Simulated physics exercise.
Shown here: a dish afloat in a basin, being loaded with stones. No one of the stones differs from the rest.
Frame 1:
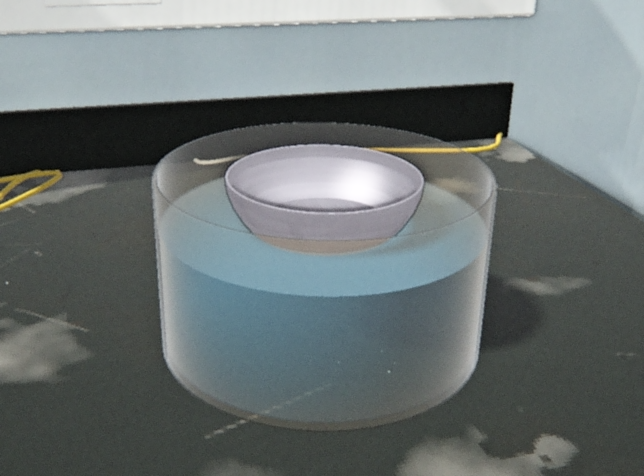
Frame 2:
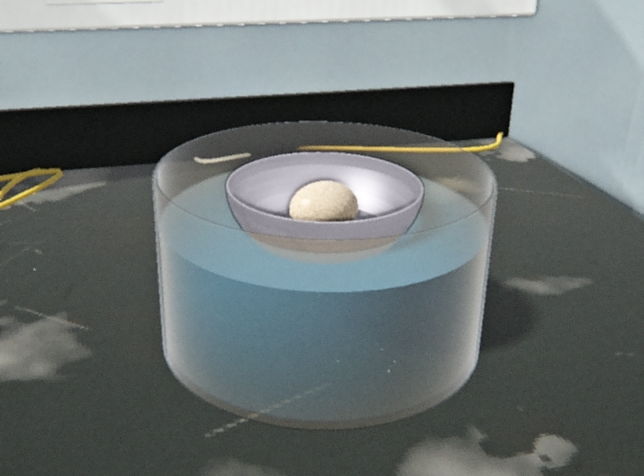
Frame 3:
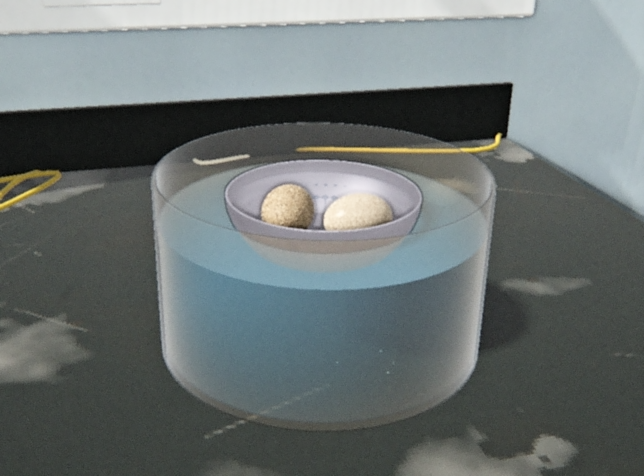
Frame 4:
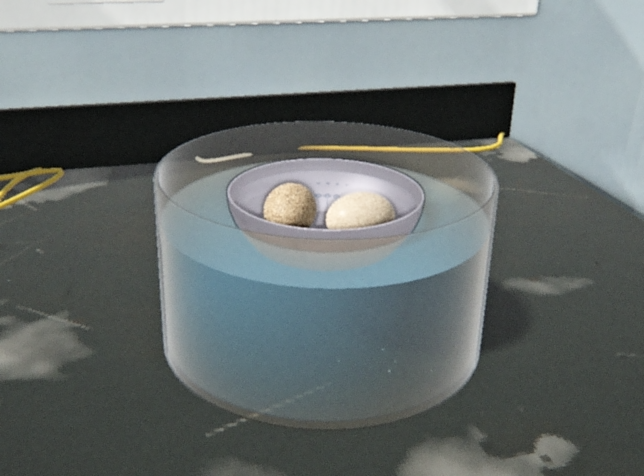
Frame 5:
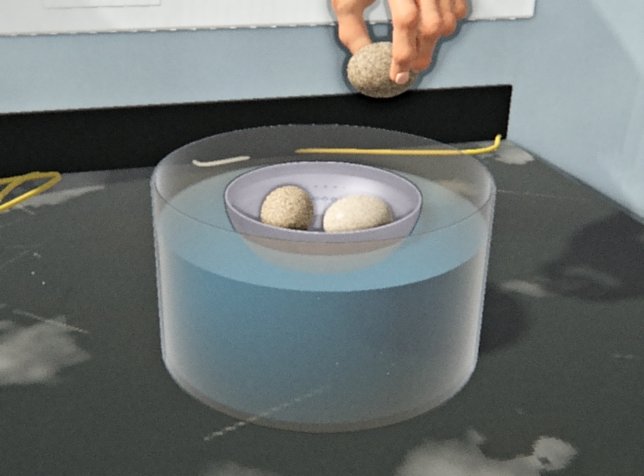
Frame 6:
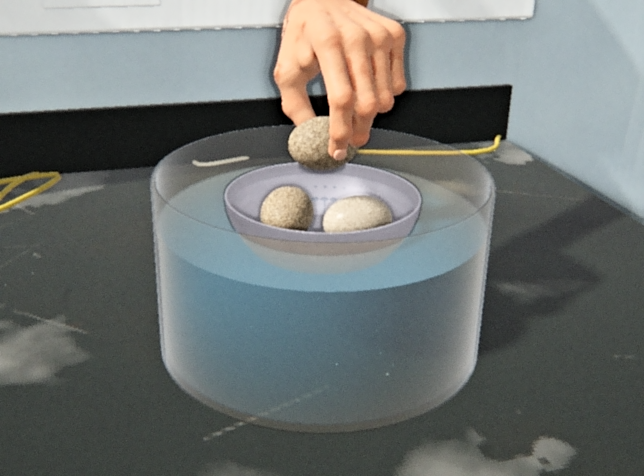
A pale lavender dish floats in a clear round basin of blue water on a dark, white-smudged surface, seen from slightly above by a still camera. Behind it are a black strip, a light blue wall and yellow cord. One speckled, pale tan stone, then a second, appears in the dish, which sits lower each time, before a hand brings a third down and leftward to just above it.
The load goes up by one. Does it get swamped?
My guess is it copes with the weight.
Shortly, the stone is in and the dish dips.
Then, it steadies; about a third of its side above the surface.
At the finish, the dish floats; about a third of its side above the surface.
